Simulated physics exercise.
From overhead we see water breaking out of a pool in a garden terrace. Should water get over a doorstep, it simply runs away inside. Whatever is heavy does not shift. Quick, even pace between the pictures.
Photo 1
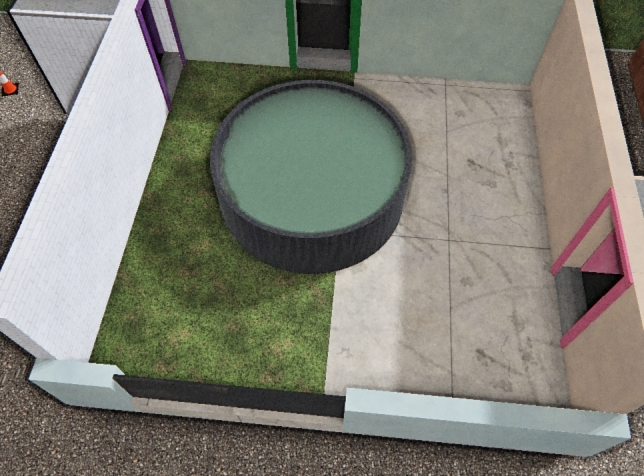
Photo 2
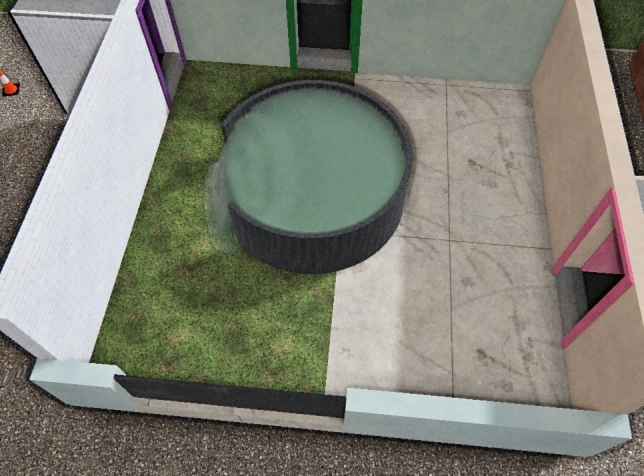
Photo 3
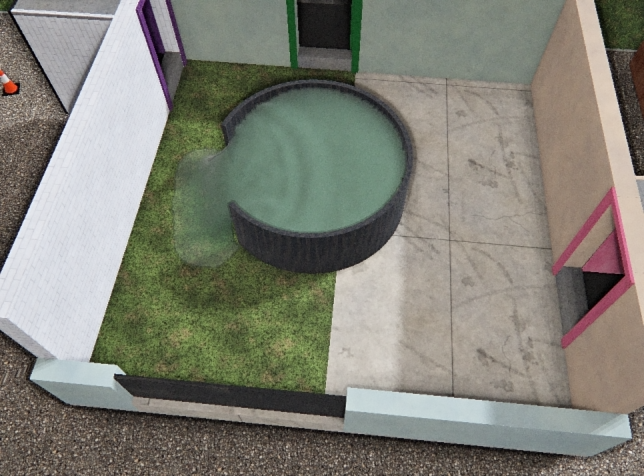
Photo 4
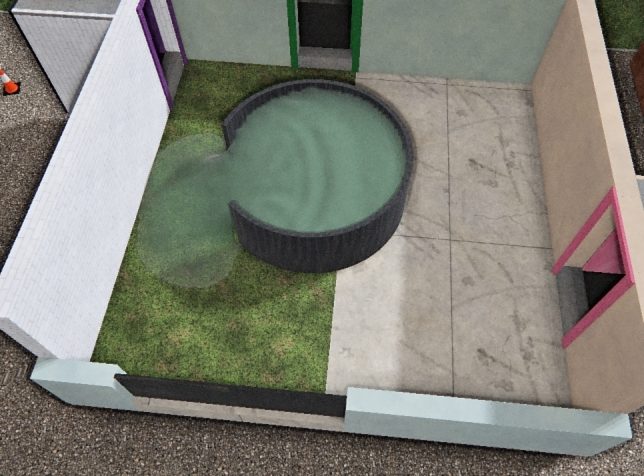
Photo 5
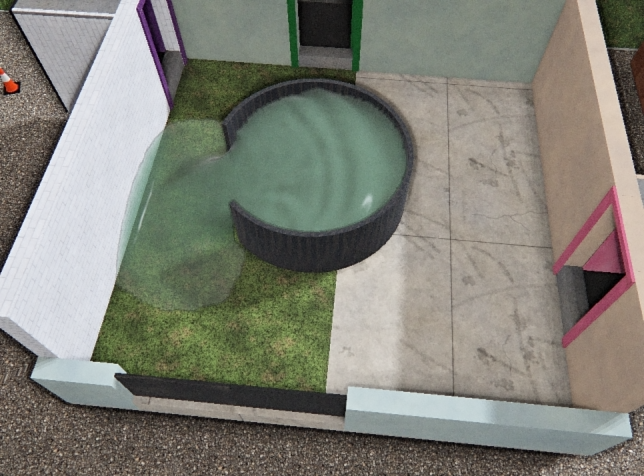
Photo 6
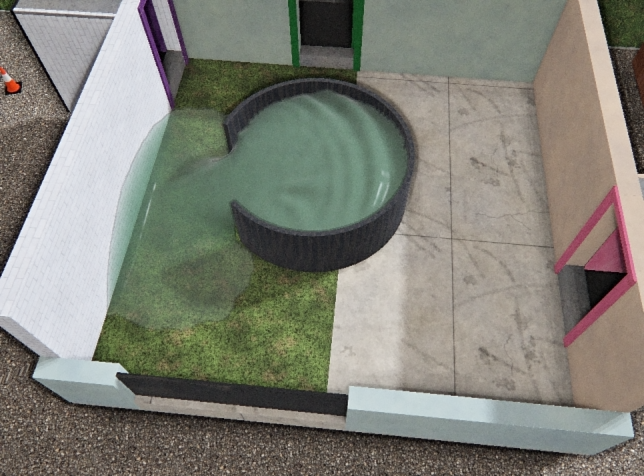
Greenish water lies still in a round, dark-walled pool on a walled terrace seen from above, then breaks out through a gap on the pool's left side. Grass covers the left and pale paving the right, with a purple doorway at upper left, a green one at the back and a pink one at right. The water spreads leftward over the grass, reaches the white wall and widens along it, while ripples cross the pool and the view stays fixed.
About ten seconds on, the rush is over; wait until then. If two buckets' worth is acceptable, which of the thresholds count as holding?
The purple door counts as holding, the pink door counts as holding, the green door counts as holding.
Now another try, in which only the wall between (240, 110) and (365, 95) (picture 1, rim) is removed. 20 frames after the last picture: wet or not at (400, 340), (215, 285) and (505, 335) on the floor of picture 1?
First unwetted, second soaked, third soaked.
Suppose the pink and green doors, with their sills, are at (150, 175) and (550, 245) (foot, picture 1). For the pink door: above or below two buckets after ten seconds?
Briefly, pink crosses the line.
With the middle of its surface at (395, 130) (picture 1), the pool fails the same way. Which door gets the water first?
Answer: The purple-painted one.
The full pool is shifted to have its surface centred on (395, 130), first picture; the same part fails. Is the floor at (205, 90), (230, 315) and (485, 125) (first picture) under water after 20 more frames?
Result: Inundated; inundated; spared.
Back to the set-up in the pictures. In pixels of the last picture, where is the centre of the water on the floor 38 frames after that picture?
Somewhere near (340, 212).
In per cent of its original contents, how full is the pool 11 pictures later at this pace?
My reading is roughly 52 in a hundred.
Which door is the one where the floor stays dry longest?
Result: The one in pink.
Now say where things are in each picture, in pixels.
Still water in the round pool at (311, 155), in the first frame.
The front is at a hidden place, out from the gap at (224, 195), in the second frame.
The front is at (192, 156), out from the gap at (224, 194), in the third frame.
The front is at (166, 150), out from the gap at (225, 196), in the fourth frame.
Water pours out at (225, 195) and has run to (117, 279), in the fifth frame.
Water pours out at (227, 195) and has run to (110, 308), in the sixth frame.
A moment on, water covers 25 % of the floor; the purple door wet at the sill, nothing in, the pink door not reached, the green door not reached.
Next, water covers 35 % of the floor; the purple door wet at the sill, nothing in, the pink door not reached, the green door not reached.
Then, water covers 75 % of the floor; the purple door wet at the sill, nothing in, the pink door not reached, the green door wet at the sill, nothing in.
Later, water covers 95 % of the floor; the purple door wet at the sill, nothing in, the pink door wet at the sill, nothing in, the green door wet at the sill, nothing in.
In the end, water covers 100 % of the floor; the purple door wet at the sill, nothing in, the pink door wet at the sill, nothing in, the green door wet at the sill, nothing in.
